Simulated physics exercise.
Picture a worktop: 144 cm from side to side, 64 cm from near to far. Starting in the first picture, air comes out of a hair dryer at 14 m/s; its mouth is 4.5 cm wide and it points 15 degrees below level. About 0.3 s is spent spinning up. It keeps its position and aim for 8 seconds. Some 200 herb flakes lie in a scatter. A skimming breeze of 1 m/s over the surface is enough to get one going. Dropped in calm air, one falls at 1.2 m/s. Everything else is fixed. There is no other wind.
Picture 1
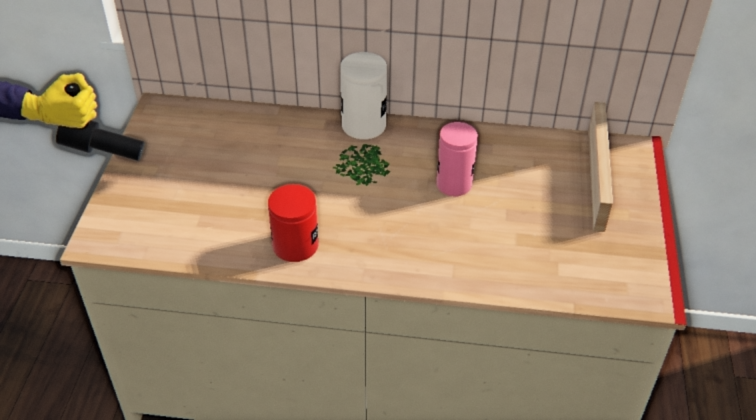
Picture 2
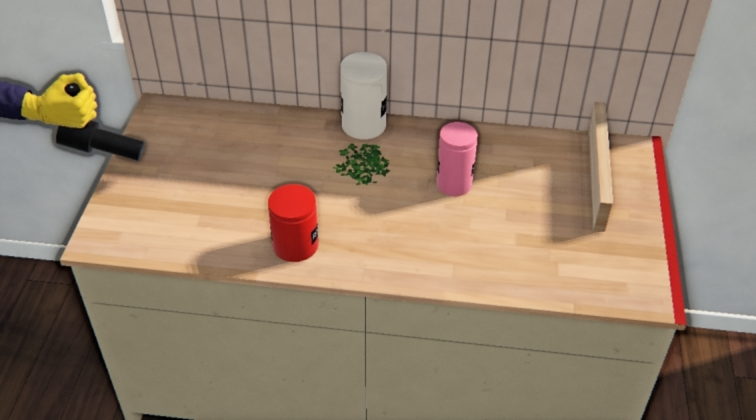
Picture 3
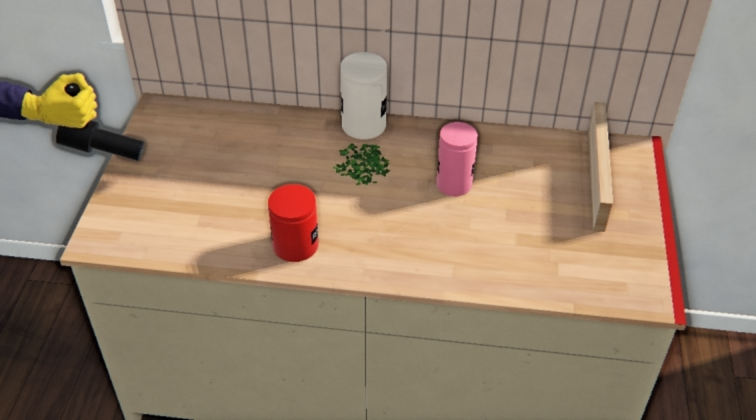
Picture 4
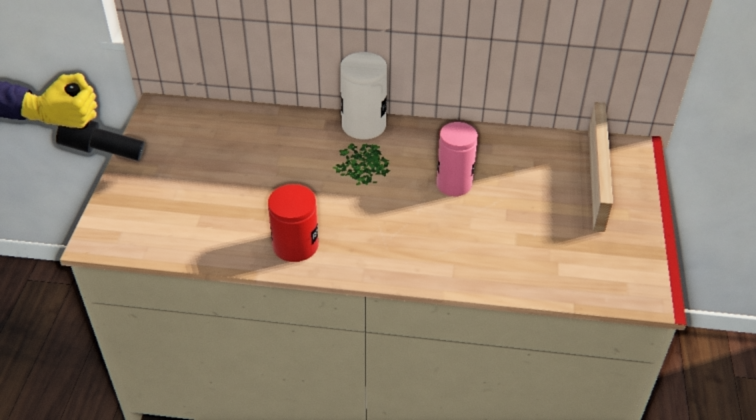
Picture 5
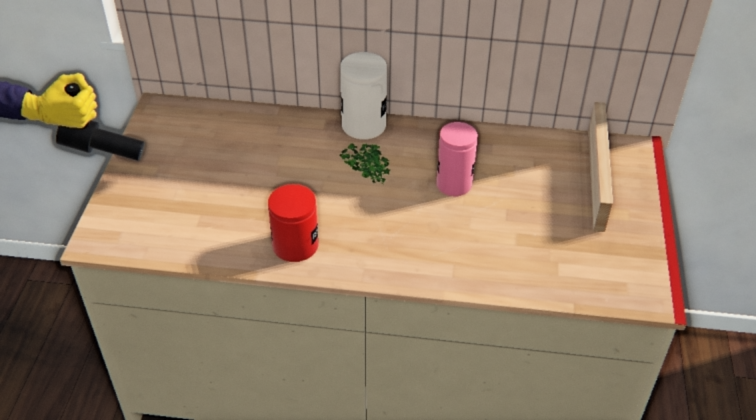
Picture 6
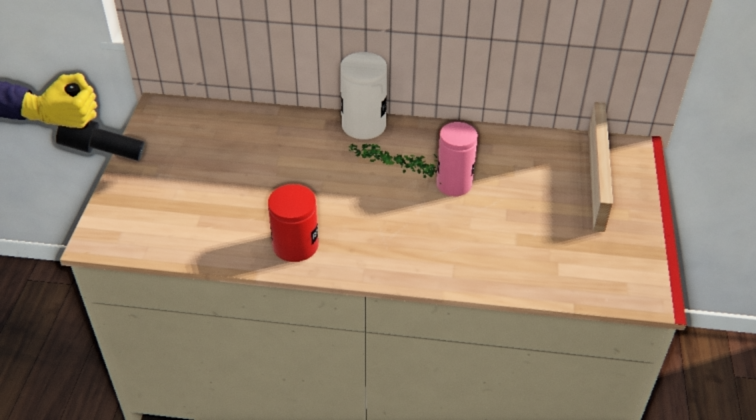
Green herb flakes lie still in a round scatter on a wooden worktop among white, red and pink jars, then shift and stretch rightward toward the pink jar while a yellow-gloved hand holds a black hair dryer at left.
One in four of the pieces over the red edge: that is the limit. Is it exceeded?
At most a quarter is lost there.
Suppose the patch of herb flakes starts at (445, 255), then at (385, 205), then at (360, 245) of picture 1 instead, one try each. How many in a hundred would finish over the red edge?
Taking the three spots in order, you'd get around 50 percent, 50 percent and 40 percent.
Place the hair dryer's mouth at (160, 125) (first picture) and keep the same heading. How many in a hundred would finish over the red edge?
That gives roughly 50 % in the end.
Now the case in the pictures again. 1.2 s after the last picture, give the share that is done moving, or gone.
20 %.
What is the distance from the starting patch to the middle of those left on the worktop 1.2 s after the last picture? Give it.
Around 60 cm from the start.
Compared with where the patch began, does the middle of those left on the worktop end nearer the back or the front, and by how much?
Toward the rear, roughly 20 cm.
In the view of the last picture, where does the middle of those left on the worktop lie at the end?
Near (582, 127).
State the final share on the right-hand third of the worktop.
I'd put it at about 90 percent.
Then, 1.2 s after the last picture, 1 % are over the red edge; the middle of those still in play is near (581, 135); 19 % have settled or left.
Then, 2.2 s after the last picture, 1 % are over the red edge; the middle of those still in play is near (583, 134); 20 % have settled or left.
Then, 4.1 s after the last picture, 2 % are over the red edge; the middle of those still in play is near (583, 133); 34 % have settled or left.
Then, 7.7 s after the last picture, at the end, 4 % are over the red edge; the middle of those still in play is near (582, 127).
